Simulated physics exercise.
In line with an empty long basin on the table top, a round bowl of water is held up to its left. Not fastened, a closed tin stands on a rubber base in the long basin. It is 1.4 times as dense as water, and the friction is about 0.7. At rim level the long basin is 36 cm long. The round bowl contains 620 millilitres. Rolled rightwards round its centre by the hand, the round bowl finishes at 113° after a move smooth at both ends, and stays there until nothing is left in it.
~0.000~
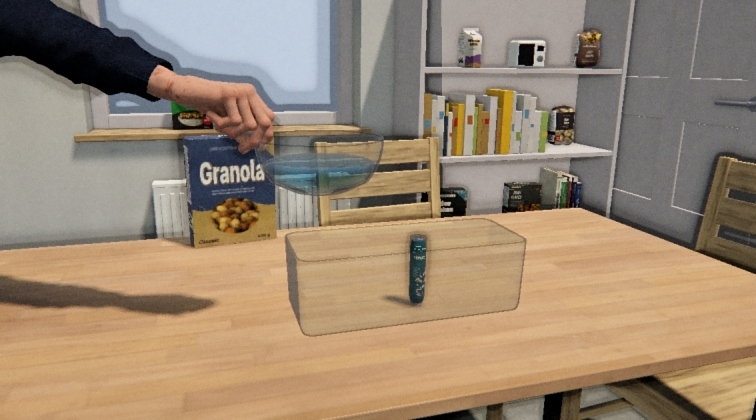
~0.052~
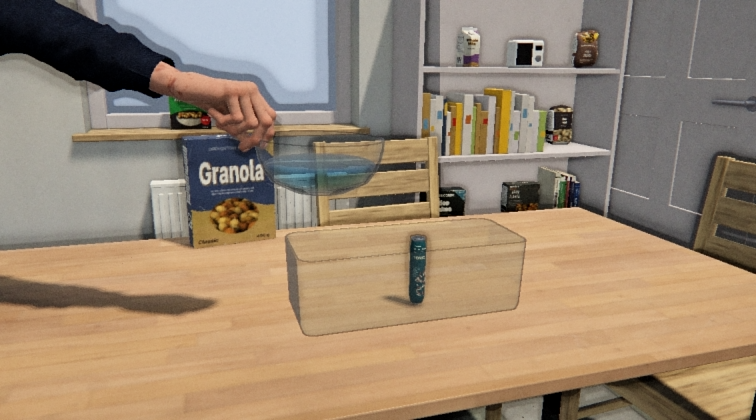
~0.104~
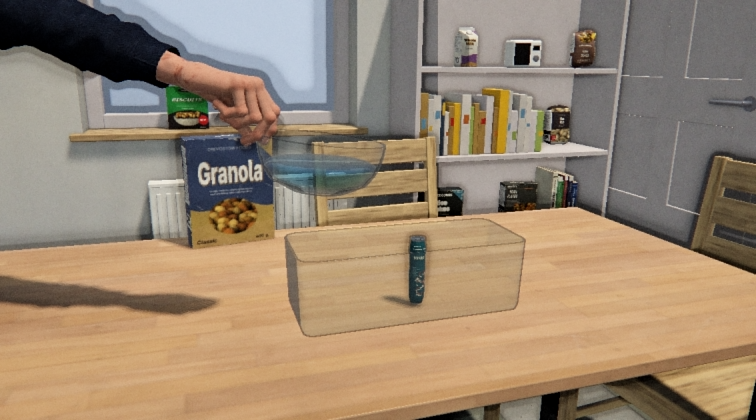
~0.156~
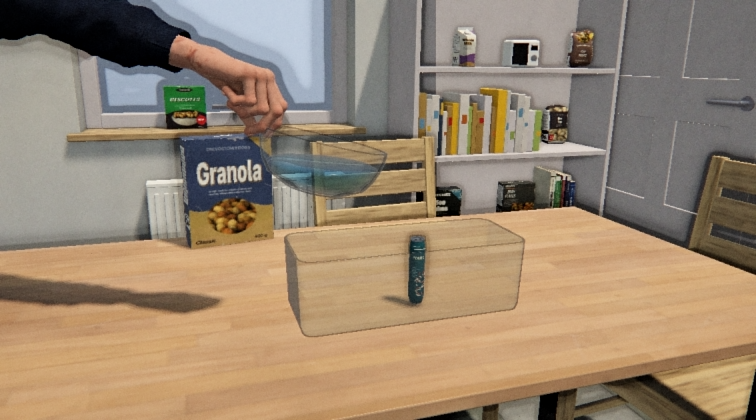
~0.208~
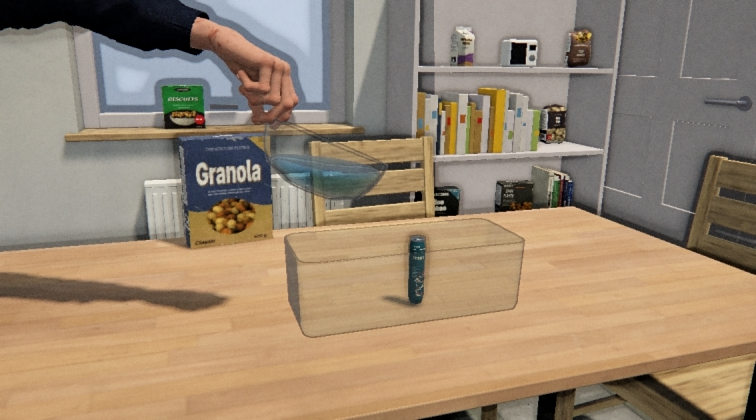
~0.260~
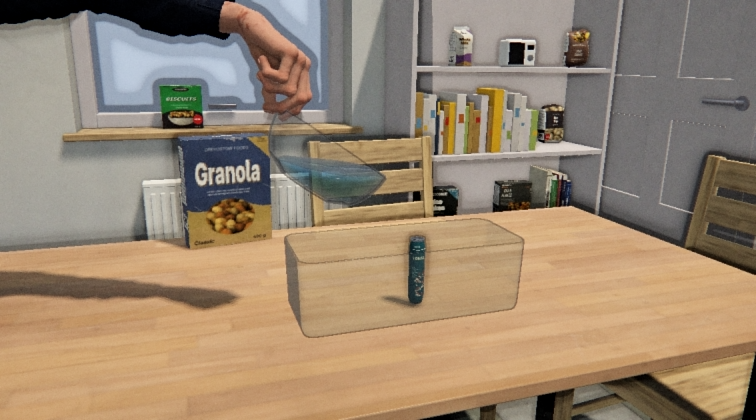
A hand gradually tilting a clear round bowl of water rightwards above a table, beside a long transparent basin holding a dark tin.
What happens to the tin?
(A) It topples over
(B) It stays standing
It topples over.
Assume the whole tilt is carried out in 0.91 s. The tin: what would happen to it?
Holds steady.
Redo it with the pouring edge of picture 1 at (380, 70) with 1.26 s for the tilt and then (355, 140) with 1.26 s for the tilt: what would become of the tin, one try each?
Trial 1 - tin stays standing; trial 2 - tin stays standing.
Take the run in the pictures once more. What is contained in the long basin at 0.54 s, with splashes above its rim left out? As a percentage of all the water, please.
The basin holds roughly 72 in a hundred parts at that moment.
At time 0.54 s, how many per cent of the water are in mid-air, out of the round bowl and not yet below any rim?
Estimate: About 20 % of all of it.
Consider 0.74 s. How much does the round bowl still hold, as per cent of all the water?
I'd say some 0 per cent remains.
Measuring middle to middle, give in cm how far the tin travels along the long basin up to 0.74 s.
Roughly 2 cm.
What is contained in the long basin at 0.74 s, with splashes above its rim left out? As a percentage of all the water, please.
Around 98 in a hundred.
After 0.54 s the tilt is 100° and 8 per cent is still to pour; the tin stands where it began.
After 0.74 s the tilt is 113° and 0 per cent is still to pour; the tin leans 16°.
After 0.96 s the tilt is 113° and 0 per cent is still to pour; the tin lies on its side.
After 1.19 s the tilt is 113° and 0 per cent is still to pour; the tin lies on its side.
In the end the tin lies on its side.
